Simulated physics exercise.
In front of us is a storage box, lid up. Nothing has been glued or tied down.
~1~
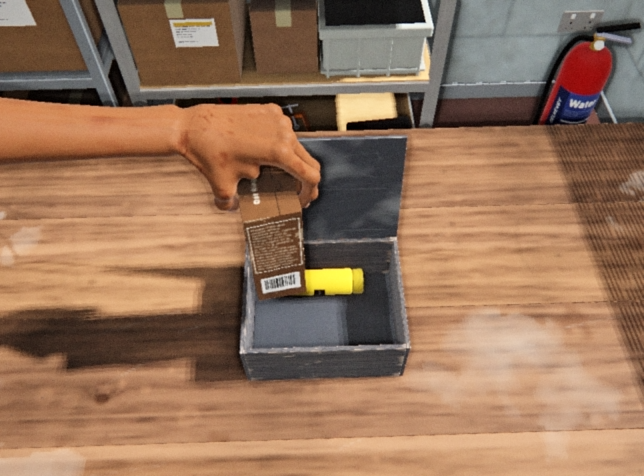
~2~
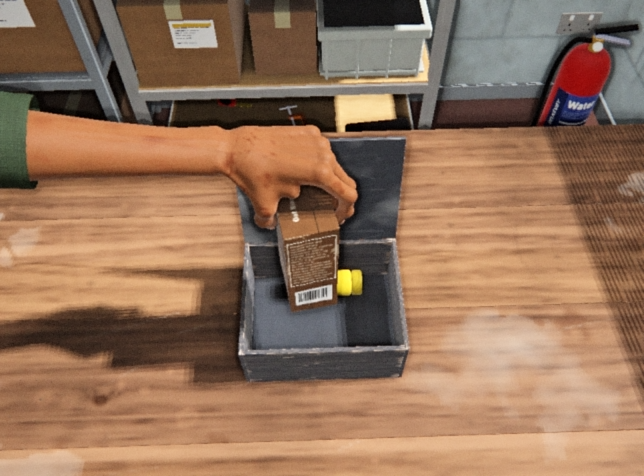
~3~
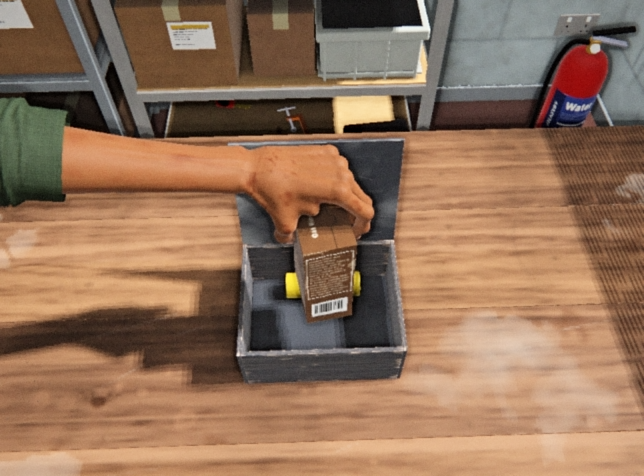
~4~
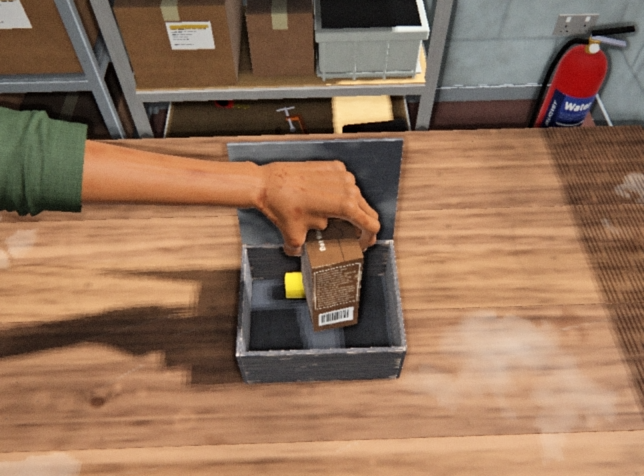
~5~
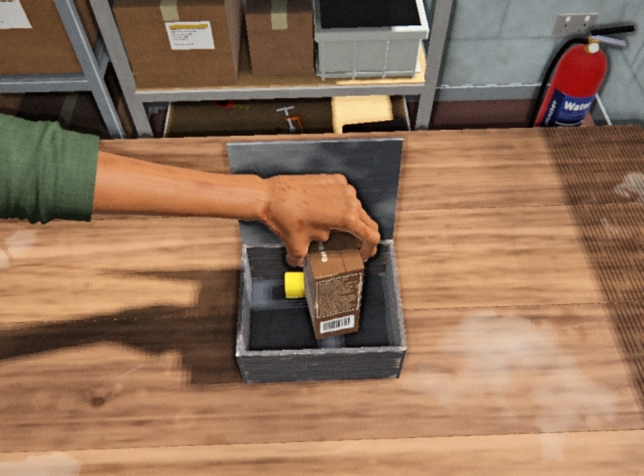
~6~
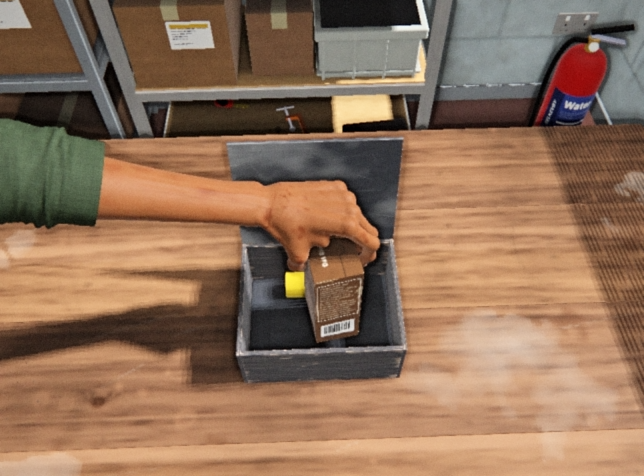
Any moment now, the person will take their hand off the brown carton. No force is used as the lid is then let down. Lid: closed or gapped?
The lid is going to stop short.
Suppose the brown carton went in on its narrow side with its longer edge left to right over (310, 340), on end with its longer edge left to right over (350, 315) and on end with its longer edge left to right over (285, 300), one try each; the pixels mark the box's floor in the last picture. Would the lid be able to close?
In the first case it closes; in the second case it stays ajar; in the third case it stays ajar.
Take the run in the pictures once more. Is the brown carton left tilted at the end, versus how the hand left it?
By the end it has kept its angle.
Then, 1.20 s after the last picture, lid starting down; brown carton slid a little near (331, 301).
Then, 1.70 s after the last picture, lid 57° above the rim; brown carton slid a little near (331, 301).
At rest, lid 54° above the rim; moved from the start, brown carton; yellow shaker in place. Seen from the same camera at the end, brown carton near (333, 302).
